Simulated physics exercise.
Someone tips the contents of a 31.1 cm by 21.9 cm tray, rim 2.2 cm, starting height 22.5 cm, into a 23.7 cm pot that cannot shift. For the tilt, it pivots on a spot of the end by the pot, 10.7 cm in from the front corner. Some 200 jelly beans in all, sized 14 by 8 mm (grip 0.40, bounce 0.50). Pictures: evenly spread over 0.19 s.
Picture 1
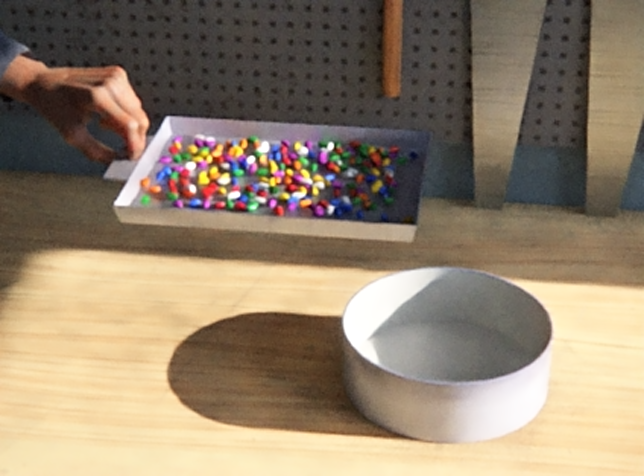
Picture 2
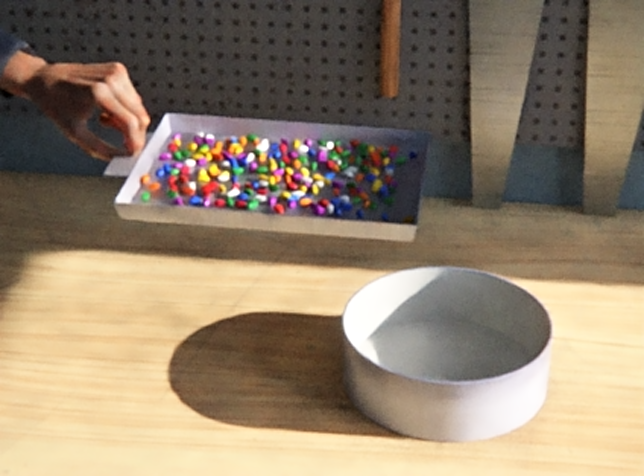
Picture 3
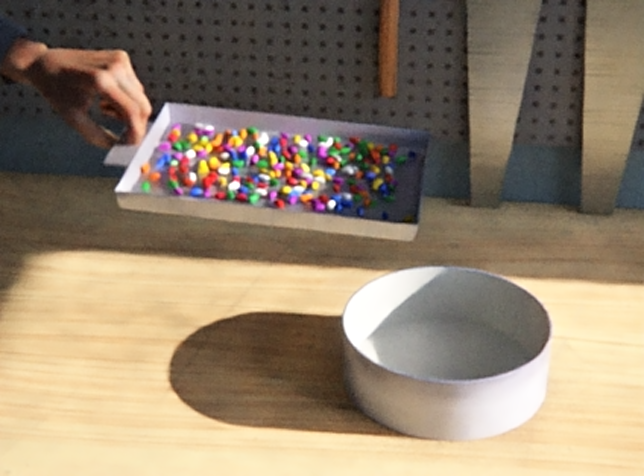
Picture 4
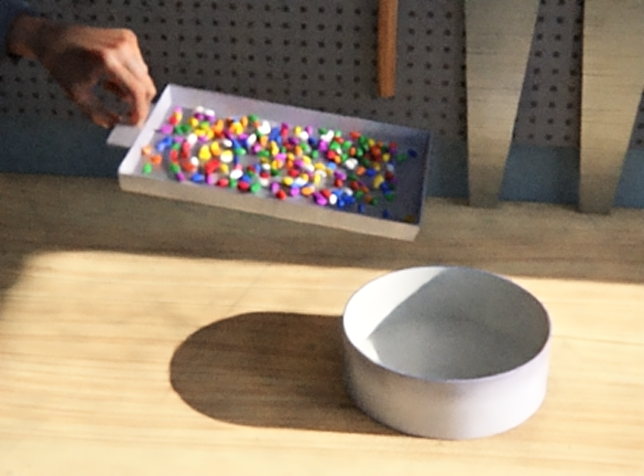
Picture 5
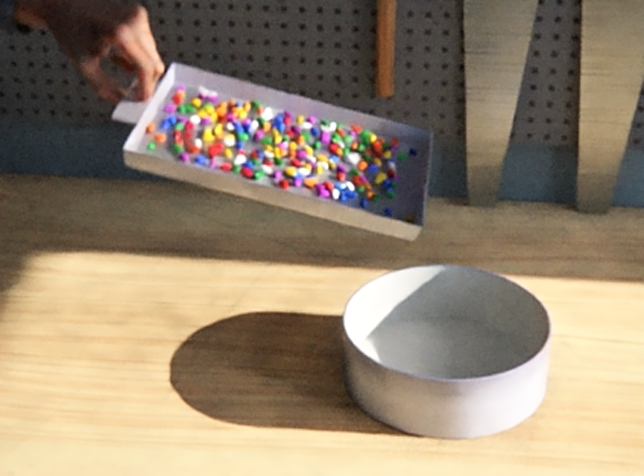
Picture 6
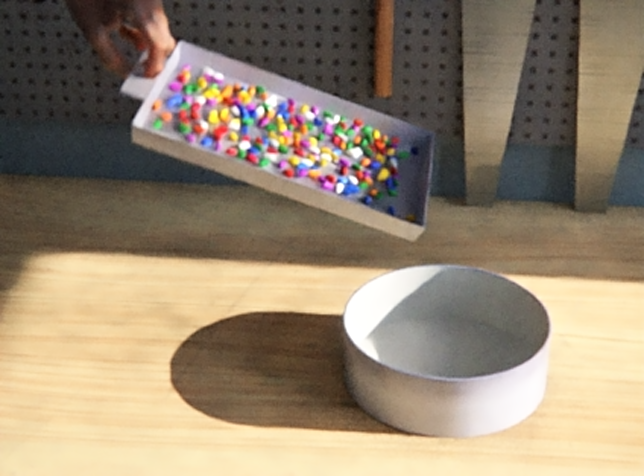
A hand held a shallow white tray of colourful jelly beans above a wooden table, then gradually raised its left end so it sloped down to the right, near a round, empty pot.
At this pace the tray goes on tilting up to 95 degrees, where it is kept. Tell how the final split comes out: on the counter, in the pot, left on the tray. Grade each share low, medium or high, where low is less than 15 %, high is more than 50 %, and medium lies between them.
Shares - counter: Medium, pot: High, tray: Low.
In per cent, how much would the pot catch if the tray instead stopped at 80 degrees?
Pot share: About 55 per cent.
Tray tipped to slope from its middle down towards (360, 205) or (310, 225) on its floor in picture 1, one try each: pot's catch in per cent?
First try: About 95 percent; second try: About 70 percent.
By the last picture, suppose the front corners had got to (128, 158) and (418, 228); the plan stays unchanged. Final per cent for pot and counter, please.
Final per cent - pot 95, counter 5.
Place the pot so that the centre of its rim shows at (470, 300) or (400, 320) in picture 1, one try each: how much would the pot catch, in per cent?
90 % and 40 %.
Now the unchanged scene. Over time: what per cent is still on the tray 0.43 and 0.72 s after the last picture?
Roughly 75 then 5.
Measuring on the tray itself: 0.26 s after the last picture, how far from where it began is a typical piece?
Displacement on the tray: About 6 cm.
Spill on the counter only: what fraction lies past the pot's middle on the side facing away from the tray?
Near 90 in a hundred.
Then, 0.26 s after the last picture, tilt 58 degrees; the tray holds 100 %, the pot 0 %.
Then, 0.43 s after the last picture, tilt 83 degrees; the tray holds 75 %, the pot 0 %.
Then, 0.72 s after the last picture, tilt 95 degrees; the tray holds 5 %, the pot 60 %.
In the end, counter 25 %, pot 70 %, tray 5 %.
